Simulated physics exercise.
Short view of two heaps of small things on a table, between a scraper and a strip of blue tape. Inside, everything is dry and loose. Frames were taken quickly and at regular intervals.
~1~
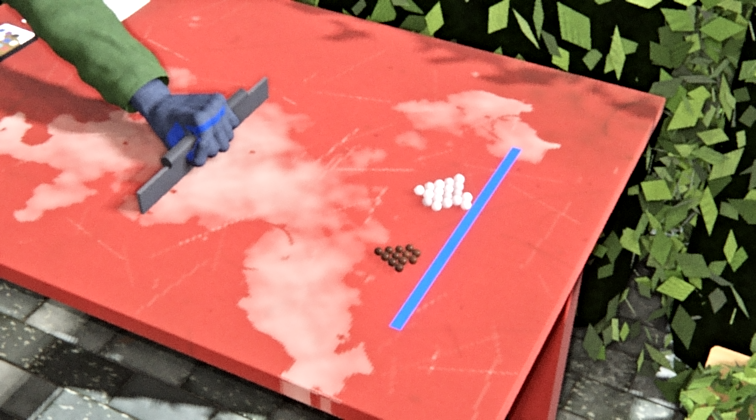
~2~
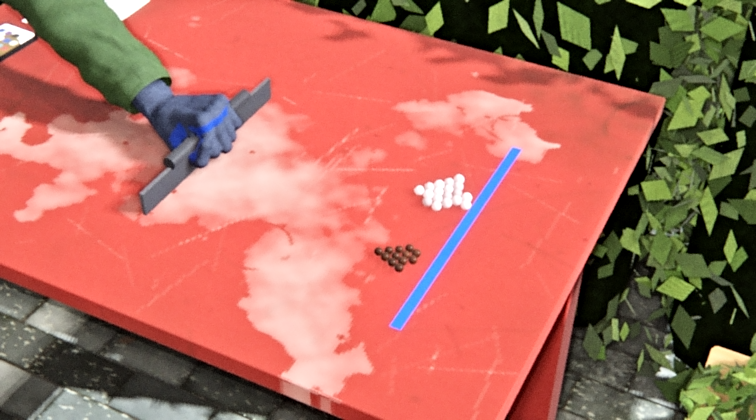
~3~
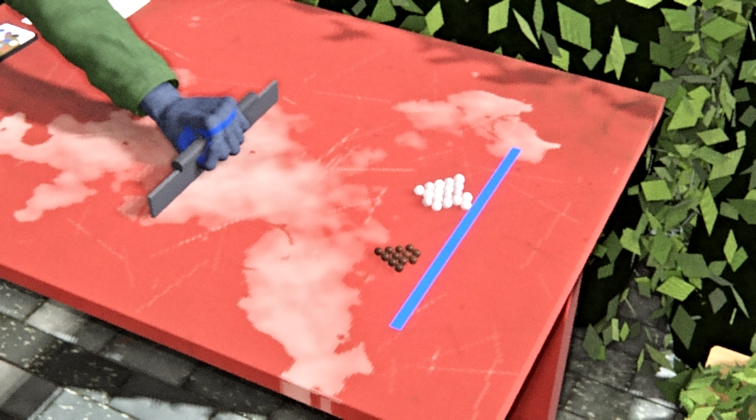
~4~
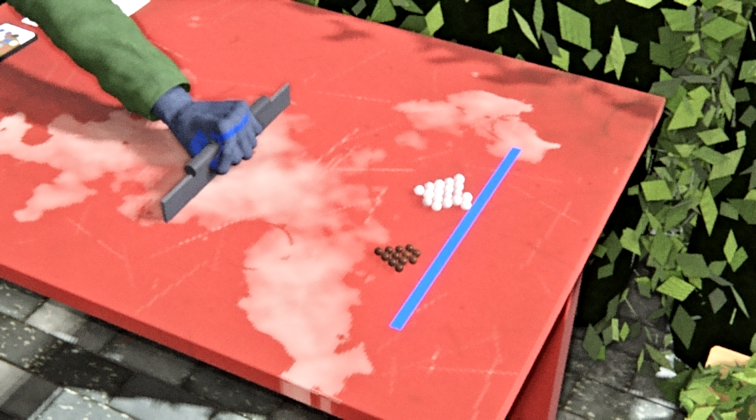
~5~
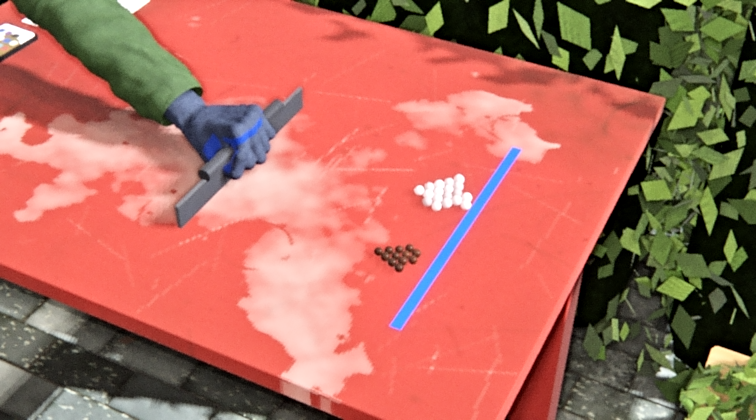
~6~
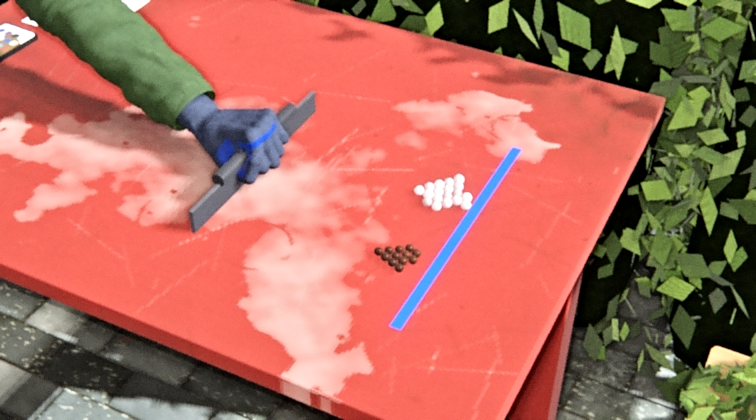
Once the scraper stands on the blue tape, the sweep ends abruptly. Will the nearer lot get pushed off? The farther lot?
Nearer lot: Partial fall. Farther lot: Partial fall.
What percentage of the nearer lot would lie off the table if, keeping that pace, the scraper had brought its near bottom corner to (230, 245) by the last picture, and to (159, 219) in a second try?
The first gives 100 %, the second 0 %.
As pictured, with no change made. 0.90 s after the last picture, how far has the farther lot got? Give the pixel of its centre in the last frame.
Roughly (499, 217).
Then, 0.44 s after the last picture, scraper still moving, near (362, 181); nearer lot all on the table, its front near (413, 260); farther lot all on the table, its front near (466, 205).
Then, 0.90 s after the last picture, scraper stopped at the blue tape; nearer lot all on the table, its front near (457, 299); farther lot all on the table, its front near (515, 228).
Then, 1.18 s after the last picture, scraper stopped at the blue tape; nearer lot all on the table, its front near (522, 337); farther lot all on the table, its front near (606, 200).
At rest, scraper stopped at the blue tape; nearer lot all over the edge; farther lot all over the edge.
